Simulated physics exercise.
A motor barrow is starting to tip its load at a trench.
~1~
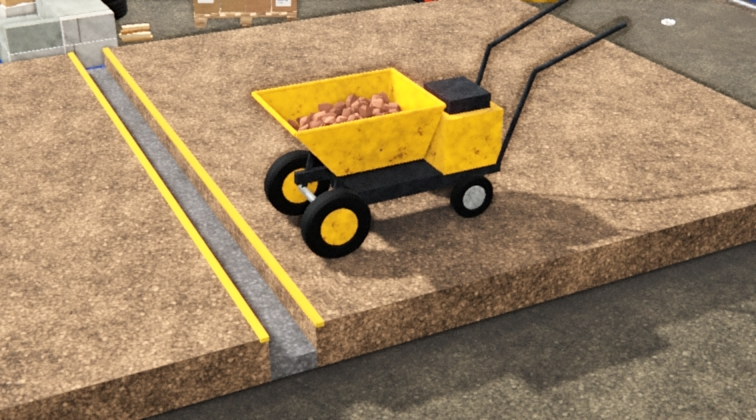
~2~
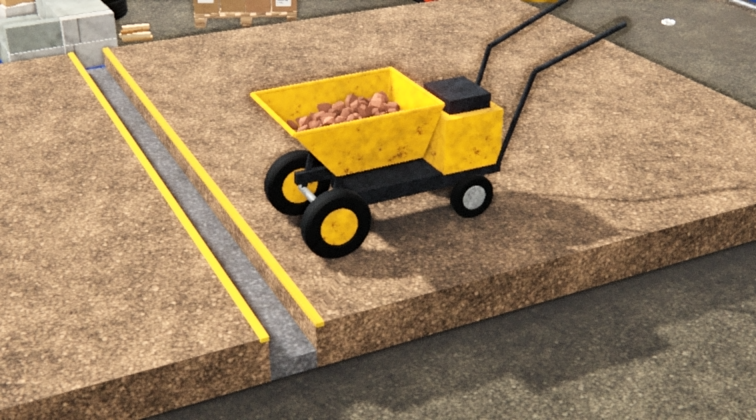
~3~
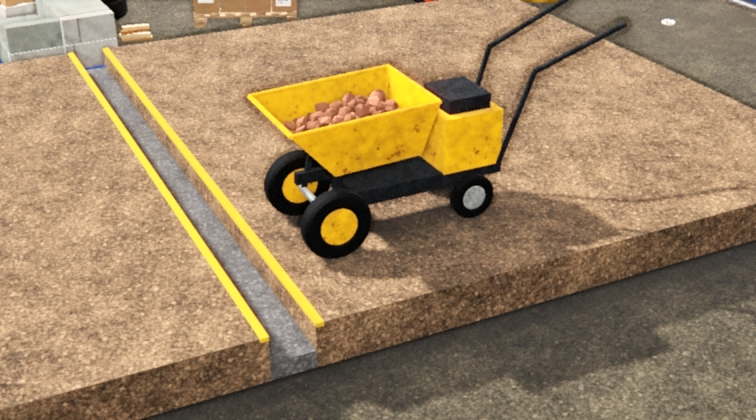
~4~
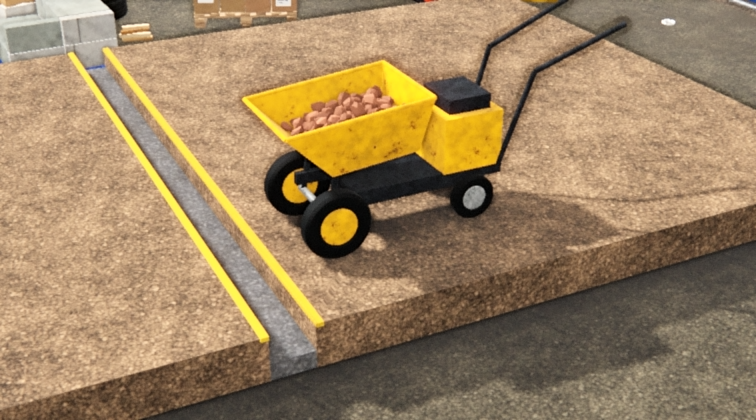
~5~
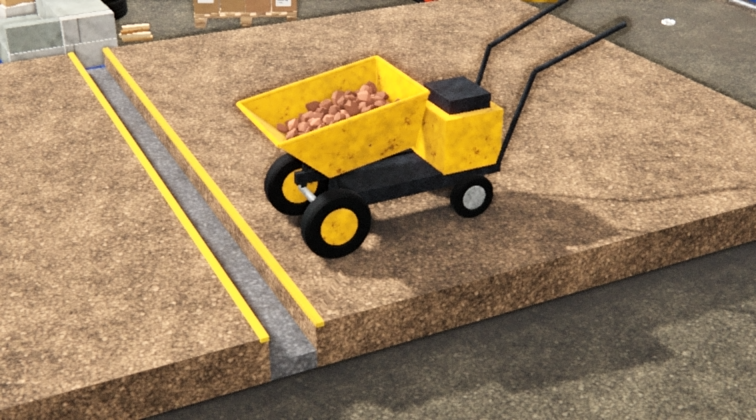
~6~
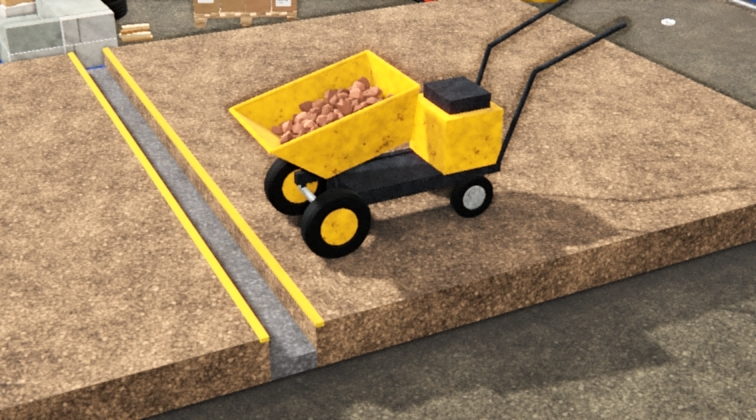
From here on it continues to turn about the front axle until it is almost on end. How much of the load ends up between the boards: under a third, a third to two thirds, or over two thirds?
I reckon it's the low case, with the trench getting short of one-third.
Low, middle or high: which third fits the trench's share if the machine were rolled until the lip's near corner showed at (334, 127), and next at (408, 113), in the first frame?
The first stop gives over two thirds, while the second gives below one third.
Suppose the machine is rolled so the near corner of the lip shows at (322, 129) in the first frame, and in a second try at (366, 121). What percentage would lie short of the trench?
0 % then 10 %.
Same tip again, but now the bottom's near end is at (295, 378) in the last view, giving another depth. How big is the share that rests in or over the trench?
The share would be around 0 per cent.
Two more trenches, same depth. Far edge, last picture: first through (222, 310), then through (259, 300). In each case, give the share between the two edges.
50 and 0 percent.
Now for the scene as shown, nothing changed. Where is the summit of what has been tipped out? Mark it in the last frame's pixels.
Approximate top: (171, 244).
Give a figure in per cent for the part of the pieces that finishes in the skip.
It ends up near 25 per cent.
Soon, skip tipped steeply; all in the skip.
A while on, skip tipped right over; most in the skip; about a quarter beyond it.
Towards the end, skip tipped right over; about a quarter in the skip; most beyond it.
Finally, skip tipped right over; about a quarter in the skip; a stray few in or heaped over the trench; most beyond it.
